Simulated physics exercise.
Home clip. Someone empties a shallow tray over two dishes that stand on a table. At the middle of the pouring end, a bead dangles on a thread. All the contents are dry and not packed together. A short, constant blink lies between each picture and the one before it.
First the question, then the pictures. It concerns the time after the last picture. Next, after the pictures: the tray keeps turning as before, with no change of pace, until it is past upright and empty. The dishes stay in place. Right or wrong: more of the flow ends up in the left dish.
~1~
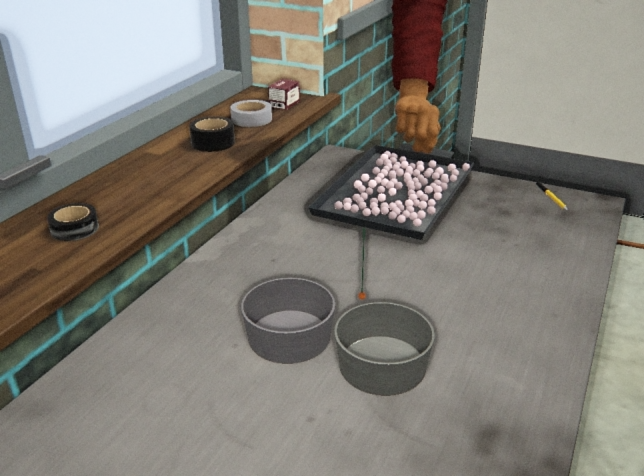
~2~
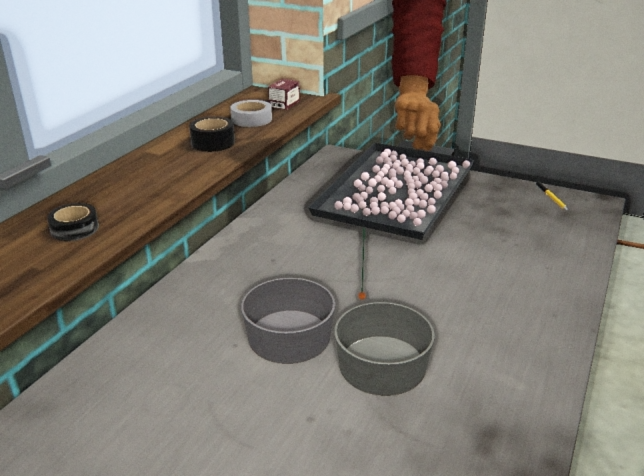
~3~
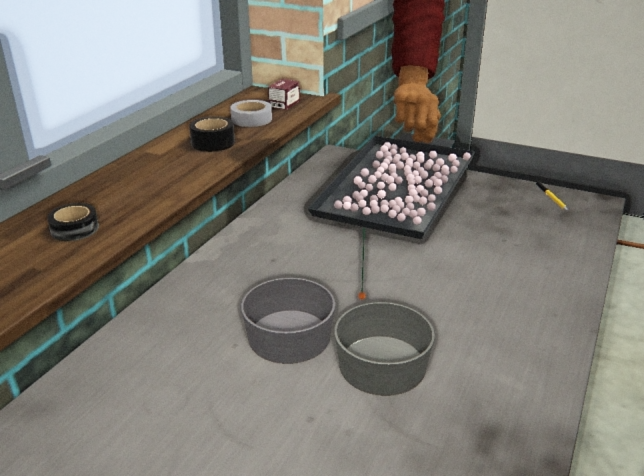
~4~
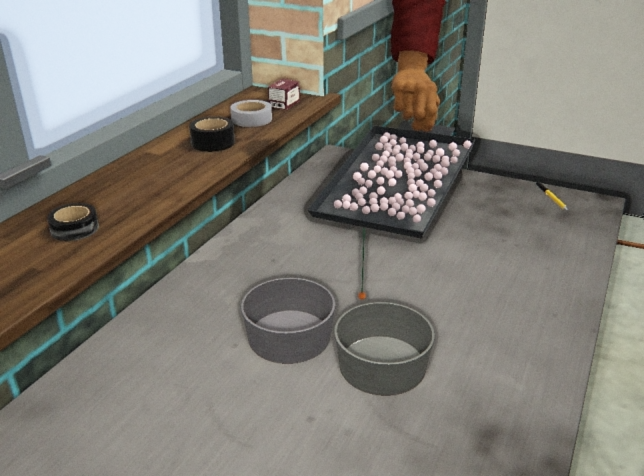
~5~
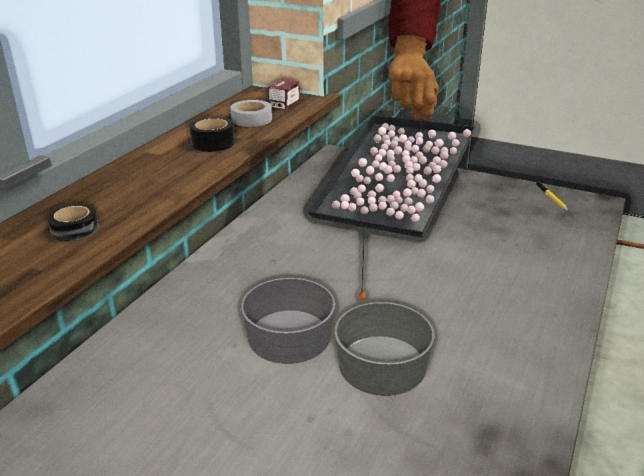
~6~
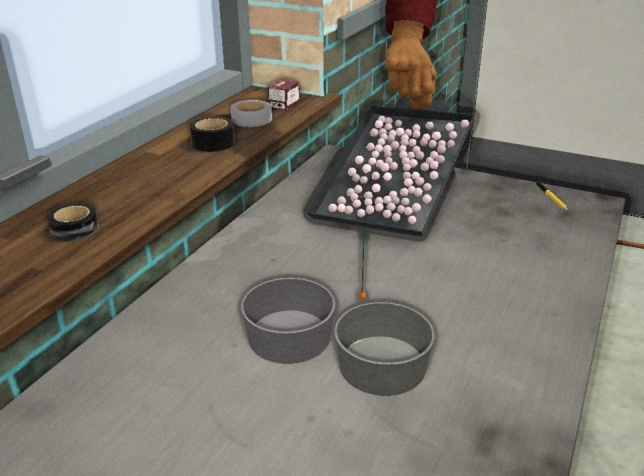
Right.
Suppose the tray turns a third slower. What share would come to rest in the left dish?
About 60 %.
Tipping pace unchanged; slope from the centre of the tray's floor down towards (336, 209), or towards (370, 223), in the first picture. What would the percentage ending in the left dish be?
Near 90 % and 20 %.
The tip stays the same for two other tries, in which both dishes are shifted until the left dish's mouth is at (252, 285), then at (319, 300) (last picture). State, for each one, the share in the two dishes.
About 80% and about 80%.
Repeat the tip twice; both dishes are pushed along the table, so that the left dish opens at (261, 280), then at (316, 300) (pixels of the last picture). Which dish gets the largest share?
For the first position it is the one at right; for the second, the one at left.
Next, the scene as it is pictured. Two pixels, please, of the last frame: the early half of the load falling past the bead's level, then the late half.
Close to (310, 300), then close to (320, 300).
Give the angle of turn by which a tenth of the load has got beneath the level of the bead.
Around 65 degrees of turn.
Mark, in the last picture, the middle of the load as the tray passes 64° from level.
I'd mark it close to (345, 218).
Soon, tray tipped steeply; about two thirds on the tray; a stray few in the right dish; a small part in the left dish; about a quarter in the air.
A while on, tray tipped past a quarter turn; a small part on the tray; a small part in the right dish; about half in the left dish; a small part outside both; a small part in the air.
Towards the end, tray tipped past a quarter turn; about a quarter in the right dish; about two thirds in the left dish; about a quarter outside both.
Finally, tray tipped past a quarter turn; about a quarter in the right dish; about two thirds in the left dish; about a quarter outside both.
